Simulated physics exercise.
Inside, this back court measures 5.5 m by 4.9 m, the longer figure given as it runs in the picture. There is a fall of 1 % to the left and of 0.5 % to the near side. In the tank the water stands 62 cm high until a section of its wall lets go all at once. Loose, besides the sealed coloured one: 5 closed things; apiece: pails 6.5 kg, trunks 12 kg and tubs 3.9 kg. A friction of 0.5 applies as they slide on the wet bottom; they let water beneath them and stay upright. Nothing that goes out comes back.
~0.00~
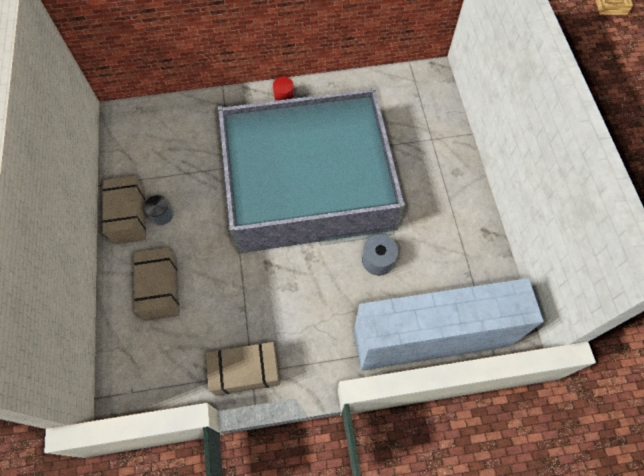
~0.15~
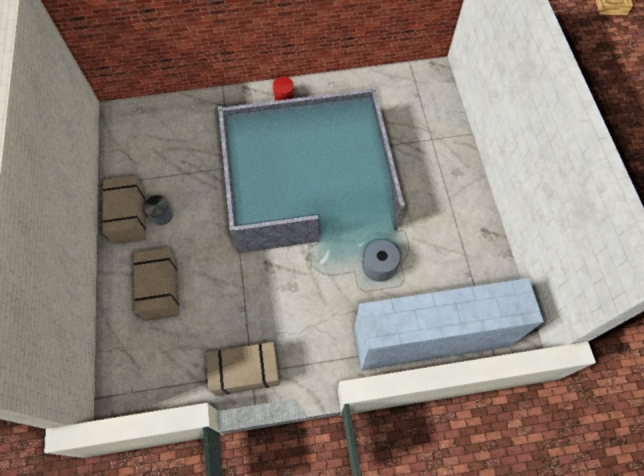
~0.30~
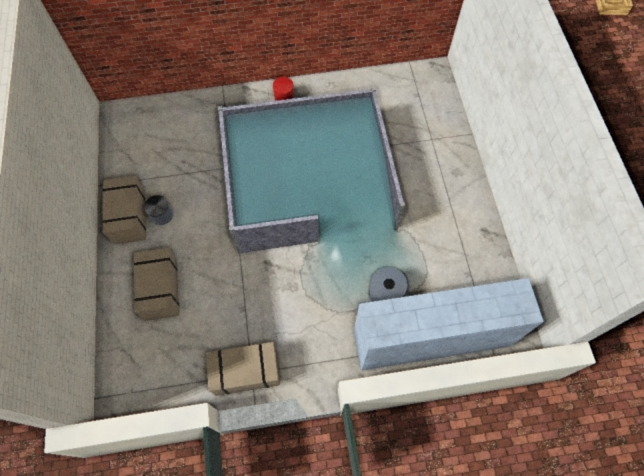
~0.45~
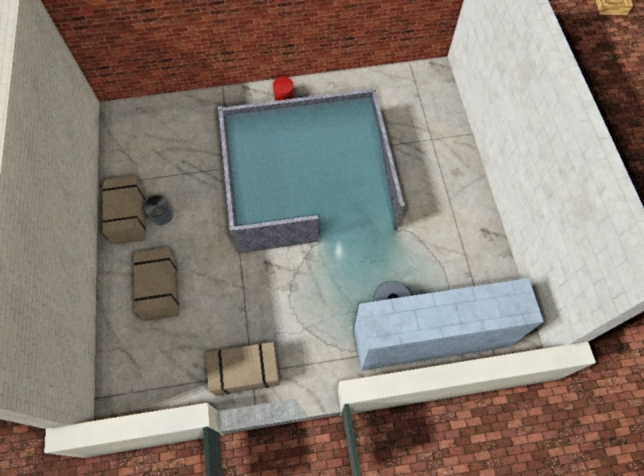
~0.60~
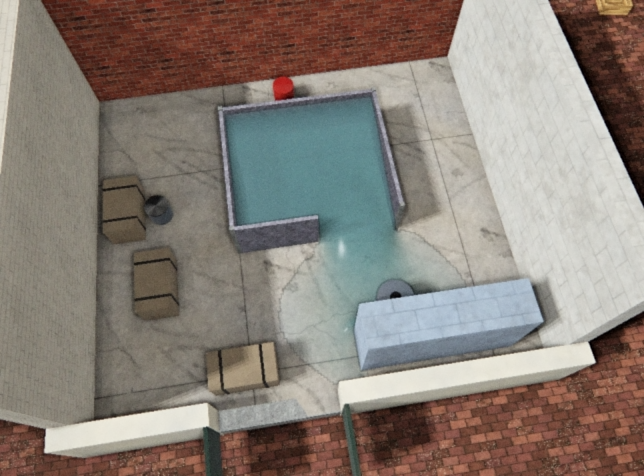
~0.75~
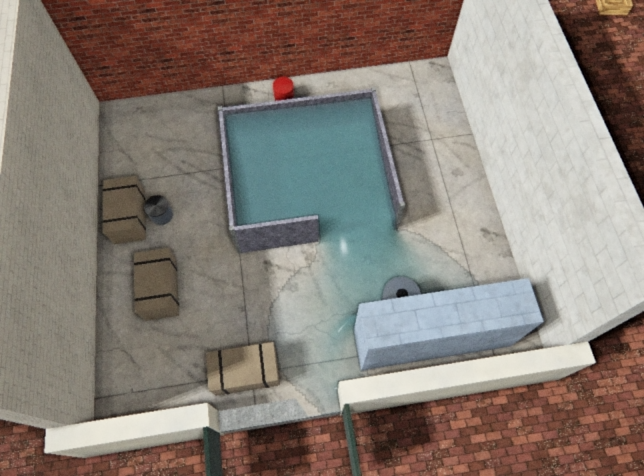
Water pours through a gap in the pool wall and pushes a grey tub toward the pale block.
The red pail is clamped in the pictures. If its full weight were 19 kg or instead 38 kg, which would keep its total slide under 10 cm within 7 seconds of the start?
Even 19 kg would.
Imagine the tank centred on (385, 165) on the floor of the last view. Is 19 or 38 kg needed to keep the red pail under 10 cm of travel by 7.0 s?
Then the outcome is clear: Even the lighter works.
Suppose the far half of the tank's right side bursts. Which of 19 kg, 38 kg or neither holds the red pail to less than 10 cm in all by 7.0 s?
In that case just the heavier mass works.
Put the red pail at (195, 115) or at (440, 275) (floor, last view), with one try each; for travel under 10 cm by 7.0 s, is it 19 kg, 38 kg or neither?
One by one: Lighter mass suffices; no mass suffices.
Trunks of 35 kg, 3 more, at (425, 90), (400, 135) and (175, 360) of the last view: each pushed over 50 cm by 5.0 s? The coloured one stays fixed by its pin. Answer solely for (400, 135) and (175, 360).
In that order: Farther, then farther.
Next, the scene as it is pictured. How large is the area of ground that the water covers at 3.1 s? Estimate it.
At that time the wet patch spans about 18 m2.
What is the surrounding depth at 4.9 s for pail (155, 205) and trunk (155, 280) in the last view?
Close to 2 and 5 centimetres.
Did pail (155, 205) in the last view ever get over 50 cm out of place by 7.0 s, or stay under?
That one stays inside the limit.
After 1.4 s the red pail would be 0 cm from its start with 19 kg and 0 cm from its start with 38 kg; 0 cm of water round it then.
After 3.1 s the red pail would be 0 cm from its start with 19 kg and 0 cm from its start with 38 kg; 0 cm of water round it then.
After 4.9 s the red pail would be 0 cm from its start with 19 kg and 0 cm from its start with 38 kg; 5 cm of water round it then.
After 7.0 s the red pail would be 0 cm from its start with 19 kg and 0 cm from its start with 38 kg; 8 cm of water round it then.
